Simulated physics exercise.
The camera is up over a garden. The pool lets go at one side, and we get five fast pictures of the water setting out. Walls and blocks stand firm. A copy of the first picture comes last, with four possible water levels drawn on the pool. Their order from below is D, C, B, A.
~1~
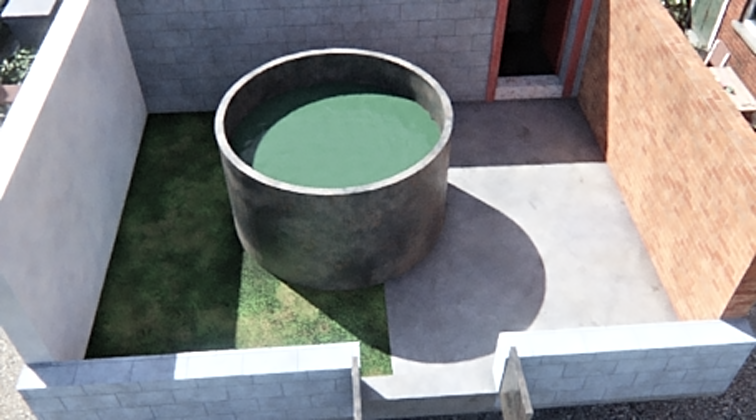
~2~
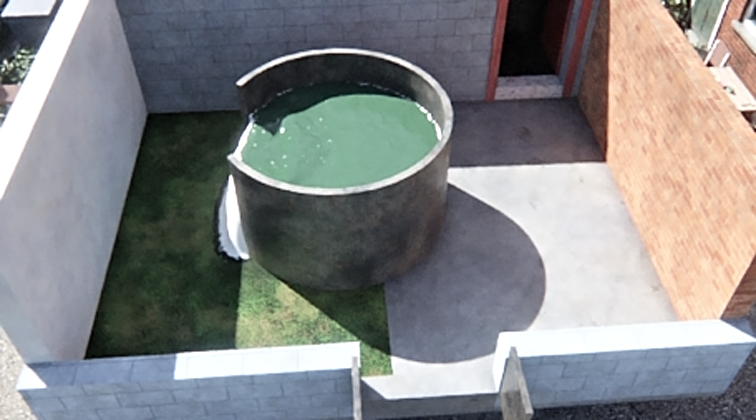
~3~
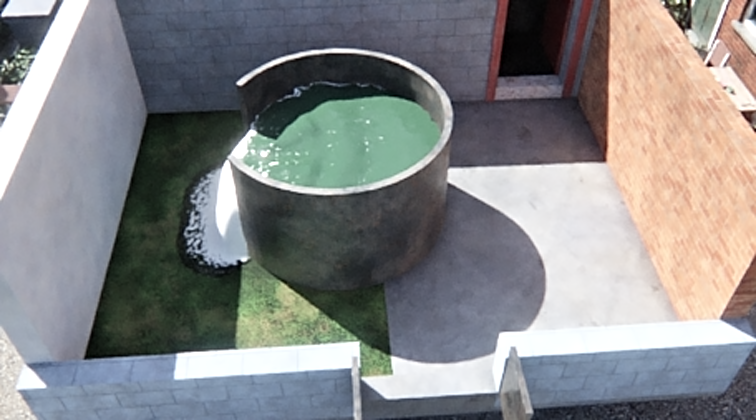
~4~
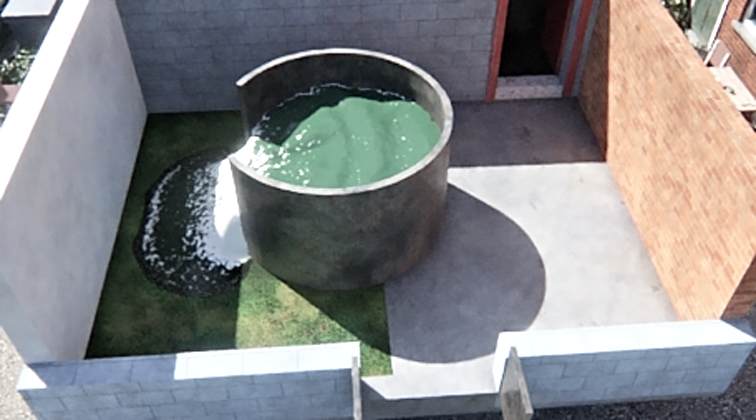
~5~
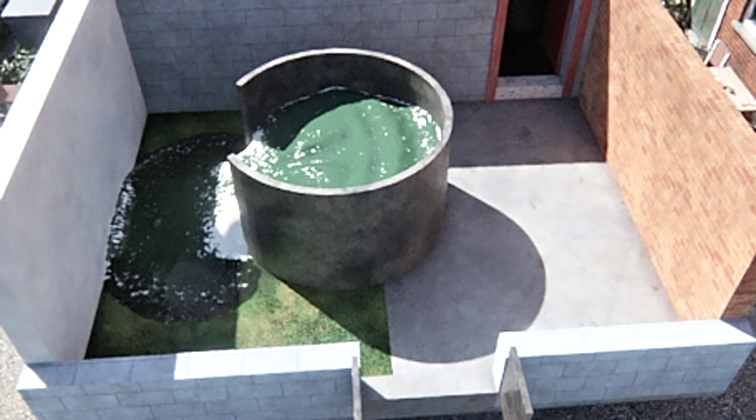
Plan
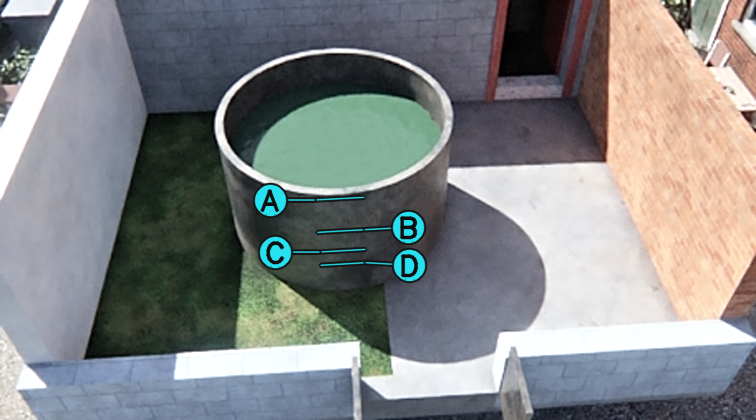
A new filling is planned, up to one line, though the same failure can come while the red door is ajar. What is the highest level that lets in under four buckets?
B.
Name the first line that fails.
A it is.
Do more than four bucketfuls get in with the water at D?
No, not at all.
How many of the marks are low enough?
Three of them.
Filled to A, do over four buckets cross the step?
Yes, it does.
On the marked copy, A at (339, 198); B at (341, 231); C at (342, 250); D at (343, 263); from the bottom up D, C, B, A.
Choosing A, about 10 bucketfuls get in.
Choosing B, a splash gets over, under a bucket.
Choosing C, nothing gets over.
Choosing D, nothing gets over.
